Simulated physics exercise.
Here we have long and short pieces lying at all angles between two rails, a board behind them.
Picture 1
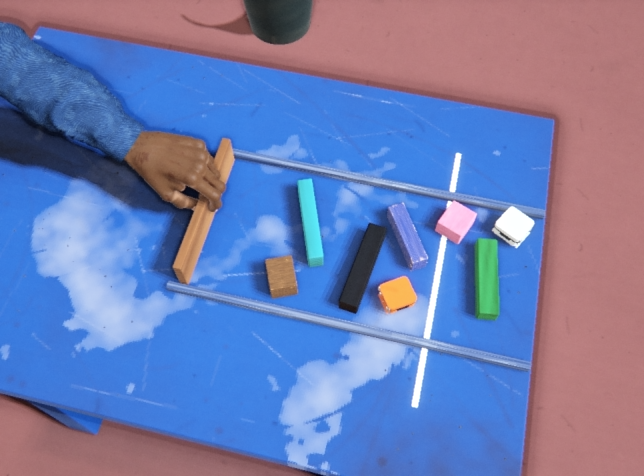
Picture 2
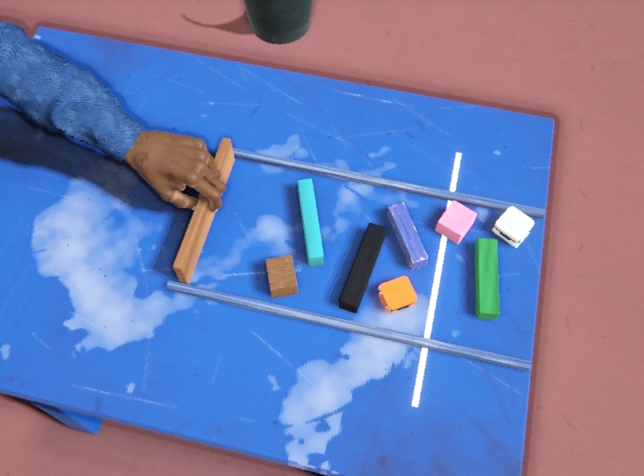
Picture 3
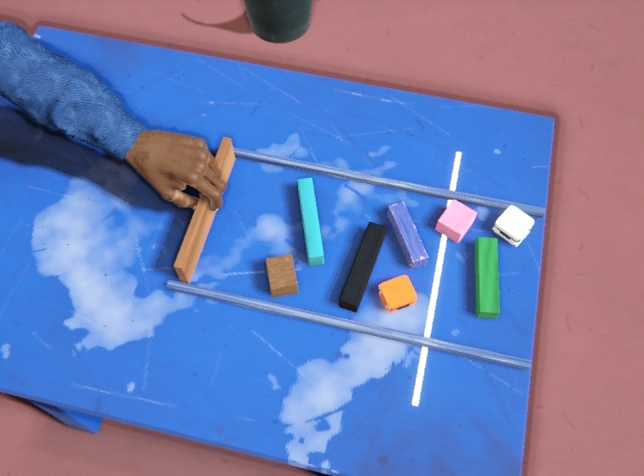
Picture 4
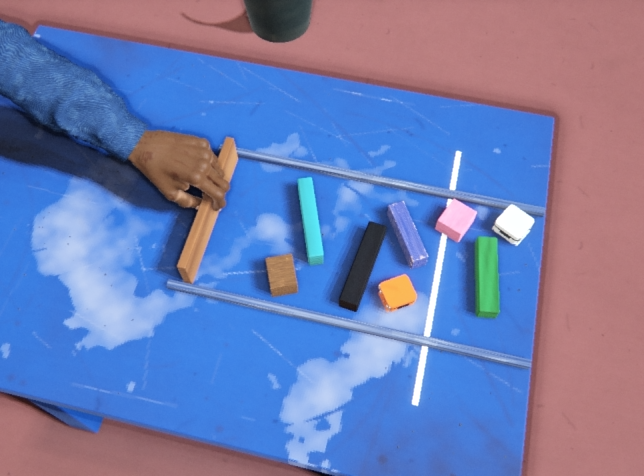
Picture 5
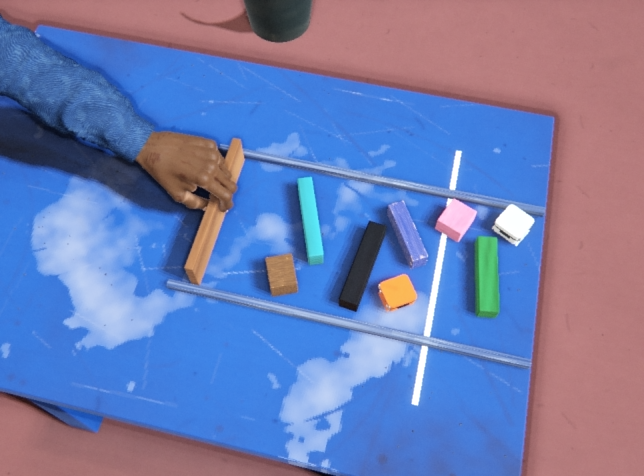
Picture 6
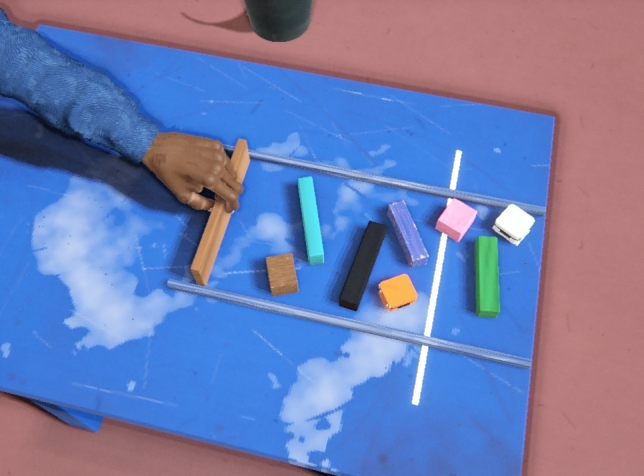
On a blue board with two clear rails, a hand held a wooden bar still, then slid it slightly right toward the scattered colored blocks, which stayed where they were without being touched.
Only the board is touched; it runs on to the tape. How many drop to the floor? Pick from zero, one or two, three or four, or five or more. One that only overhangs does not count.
As it turns out, the number that fall off is zero.
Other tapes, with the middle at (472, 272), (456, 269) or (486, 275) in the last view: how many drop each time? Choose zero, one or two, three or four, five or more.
For each place: 1 or 2; one to two; three to four.
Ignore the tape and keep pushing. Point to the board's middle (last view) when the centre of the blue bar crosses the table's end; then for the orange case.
Its middle is around (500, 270) and around (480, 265).
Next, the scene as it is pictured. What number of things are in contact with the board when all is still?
2 of them.
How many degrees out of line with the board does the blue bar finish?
Some 30 degrees.
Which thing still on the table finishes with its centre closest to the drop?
The white case.
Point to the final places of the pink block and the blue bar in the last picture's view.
The pink block stops around (503, 218); the blue bar around (484, 240).
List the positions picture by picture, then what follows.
White case (513, 228); green stick (486, 278); pink block (456, 222); board (206, 209); tape (439, 268), in the first frame.
Green stick (487, 278); turquoise stick (310, 222), in the second frame.
Pink block (456, 221); blue bar (407, 235), in the third frame.
White case (513, 226); board (210, 208), in the fourth frame.
Green stick (486, 276); brown block (282, 275), in the fifth frame.
White case (513, 226); green stick (487, 276); pink block (456, 220); board (222, 211); tape (439, 265), in the sixth frame.
A little later, none off yet; white case at rest near (513, 226); green stick at rest near (487, 276); pink block at rest near (456, 220).
When it is over, the number that fall off is zero.
